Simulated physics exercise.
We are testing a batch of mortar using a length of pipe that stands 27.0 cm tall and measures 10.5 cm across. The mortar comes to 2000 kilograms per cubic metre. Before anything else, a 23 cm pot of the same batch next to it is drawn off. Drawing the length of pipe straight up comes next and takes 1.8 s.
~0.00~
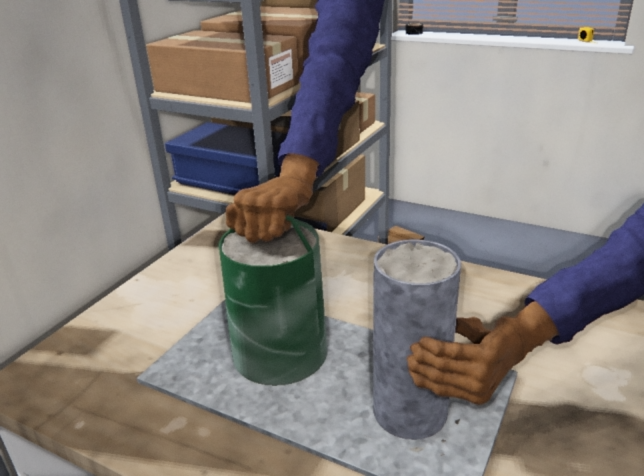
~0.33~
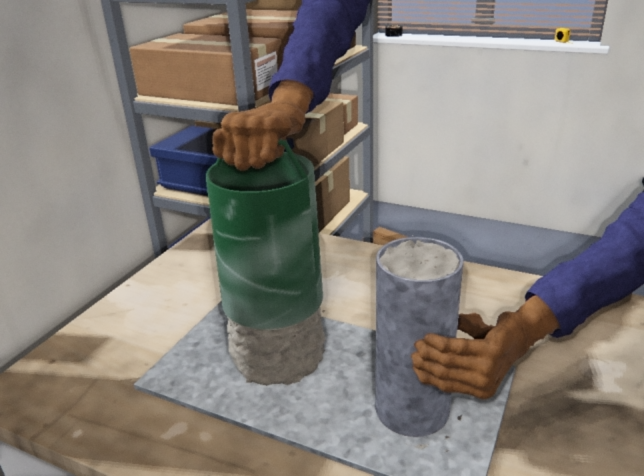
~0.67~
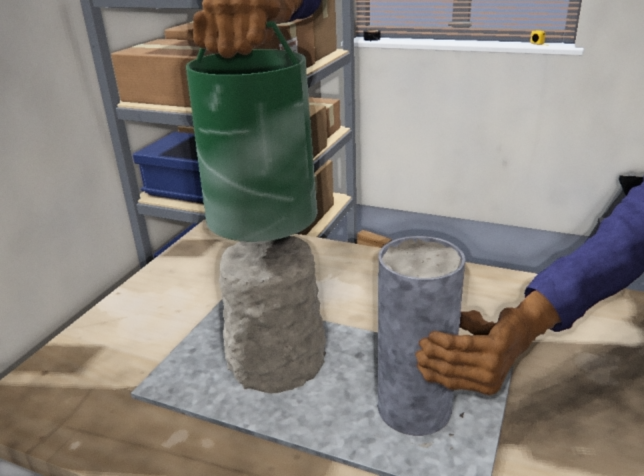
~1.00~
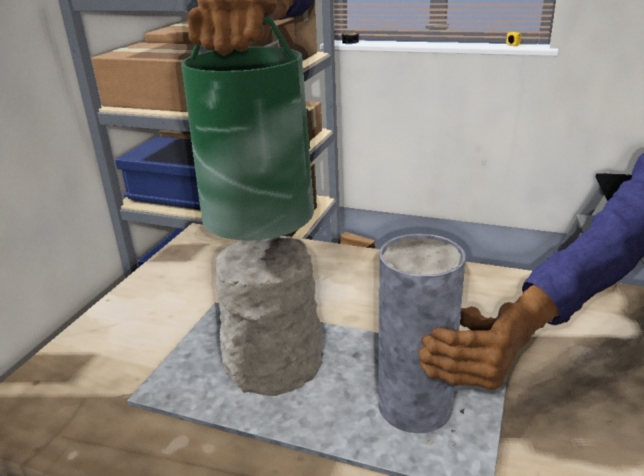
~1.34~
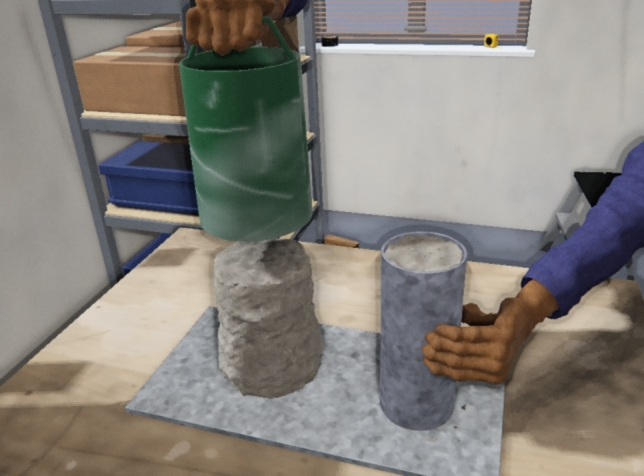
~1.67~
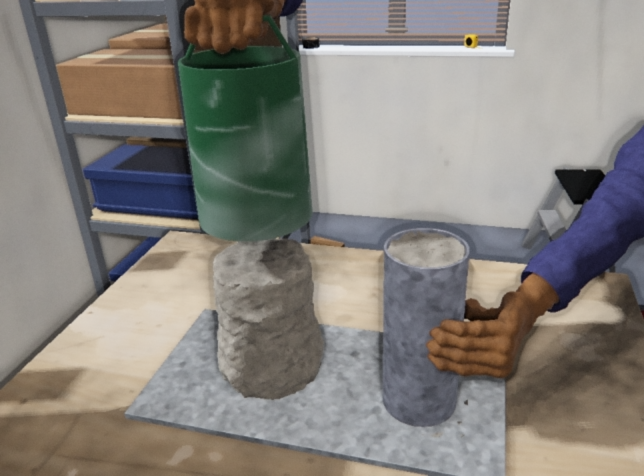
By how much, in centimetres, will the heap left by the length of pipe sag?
The heap sags by roughly 6 cm.
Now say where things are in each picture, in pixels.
Middle of the pot's mouth at (269, 242), still down; middle of the length of pipe's top at (417, 262), not yet moved, in the first picture.
Middle of the pot's mouth at (260, 172), raised 12 cm; middle of the length of pipe's top at (419, 260), not yet moved, in the second picture.
Middle of the pot's mouth at (246, 63), raised 28 cm; what the pot left 21 cm high and 17 cm wide, top at (266, 255); middle of the length of pipe's top at (421, 258), not yet moved, in the third picture.
Middle of the pot's mouth at (242, 60), raised 28 cm; what the pot left 21 cm high and 17 cm wide, top at (263, 257); middle of the length of pipe's top at (422, 255), not yet moved, in the fourth picture.
Middle of the pot's mouth at (241, 60), raised 28 cm; what the pot left 21 cm high and 17 cm wide, top at (261, 259); middle of the length of pipe's top at (424, 253), not yet moved, in the fifth picture.
Middle of the pot's mouth at (240, 59), raised 28 cm; what the pot left 21 cm high and 17 cm wide, top at (261, 260); middle of the length of pipe's top at (426, 249), not yet moved, in the sixth picture.
After 2.1 s, the length of pipe is up 5.9 cm; the mortar has come down 0.0 cm to 27 cm and is 11 cm wide.
After 2.6 s, the length of pipe is up 18 cm; the mortar has come down 0.1 cm to 27 cm and is 11 cm wide.
After 3.0 s, the length of pipe is up 27 cm; the mortar has come down 4.6 cm to 22 cm and is 14 cm wide.
After 3.6 s, the length of pipe is clear; the mortar has come down 5.6 cm to 21 cm and is 15 cm wide.
After 4.1 s, at rest, the length of pipe is clear; the mortar has come down 5.7 cm to 21 cm and is 15 cm wide.
